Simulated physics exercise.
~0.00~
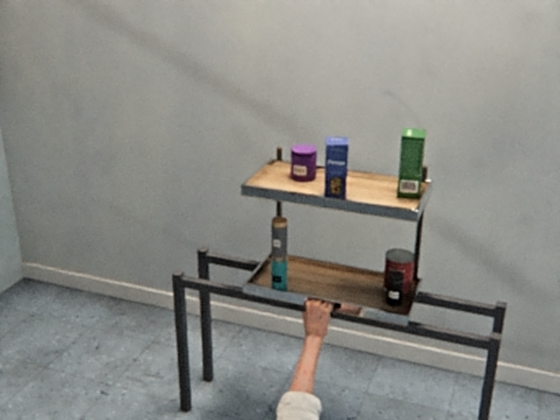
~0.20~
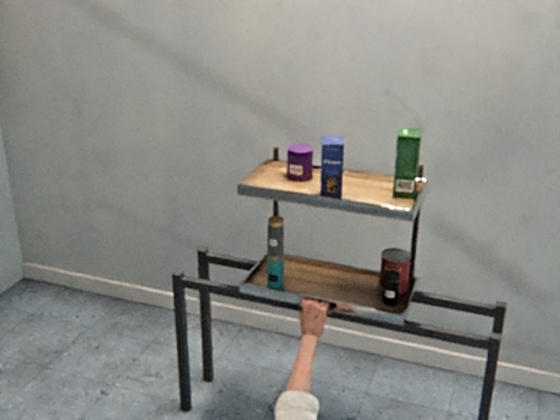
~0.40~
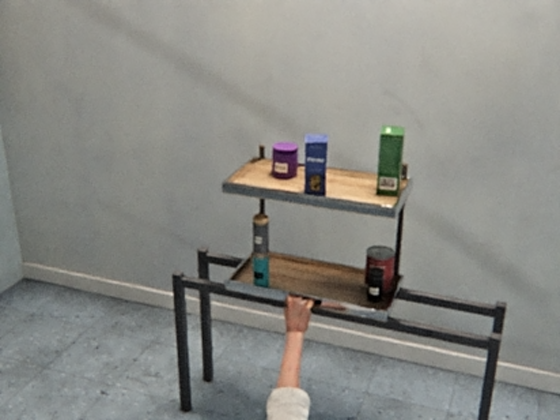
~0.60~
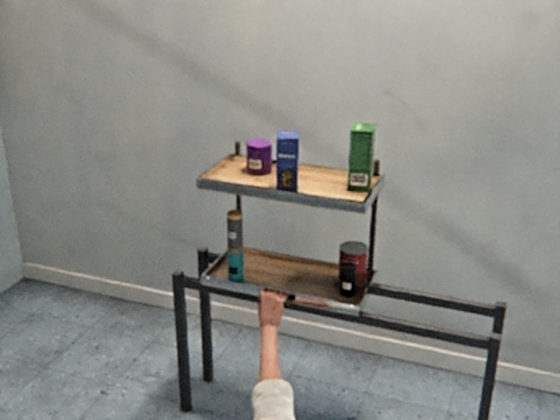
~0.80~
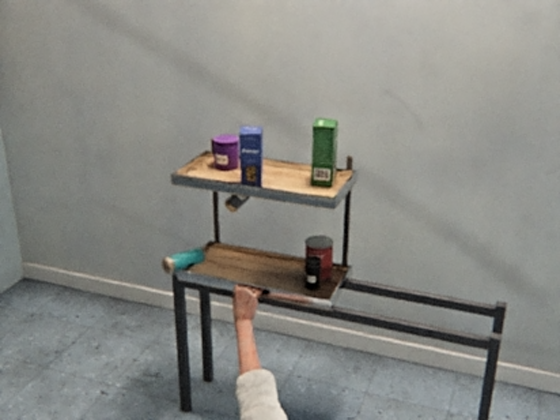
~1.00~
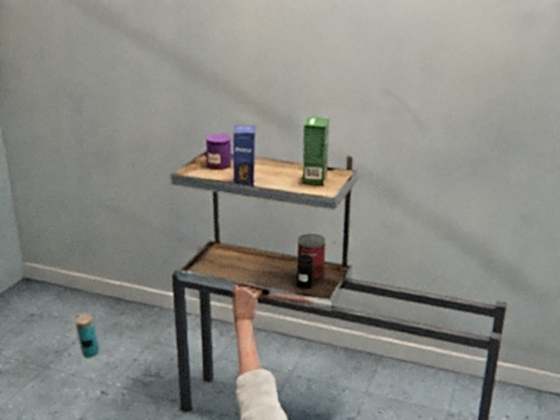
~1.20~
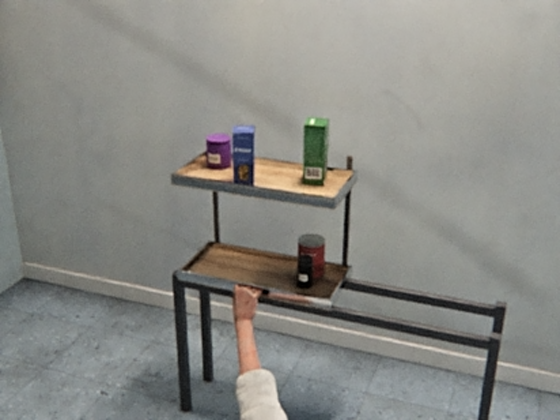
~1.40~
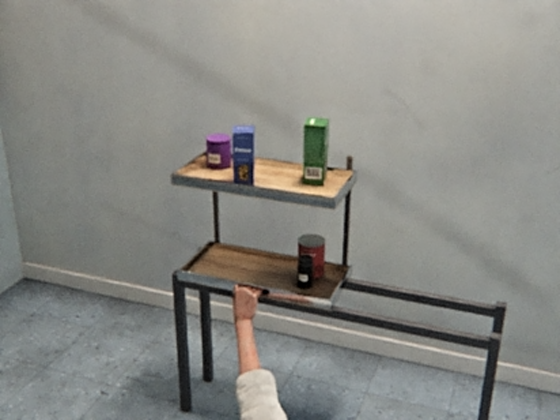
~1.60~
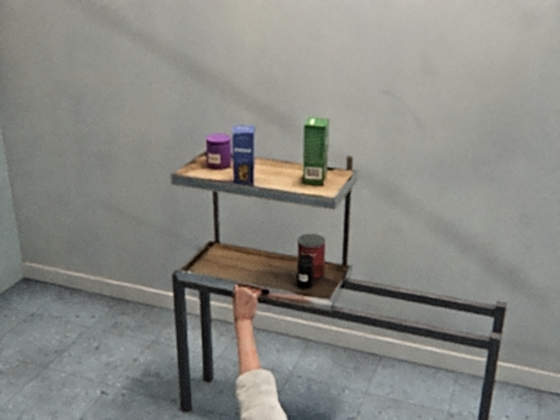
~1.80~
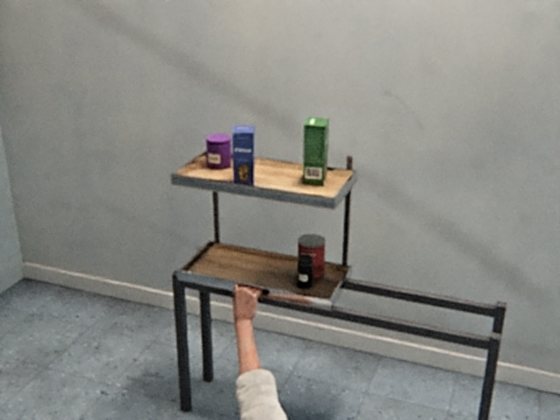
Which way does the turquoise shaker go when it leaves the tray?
It goes to the left, tipping over the left edge of the lower level and dropping toward the floor.
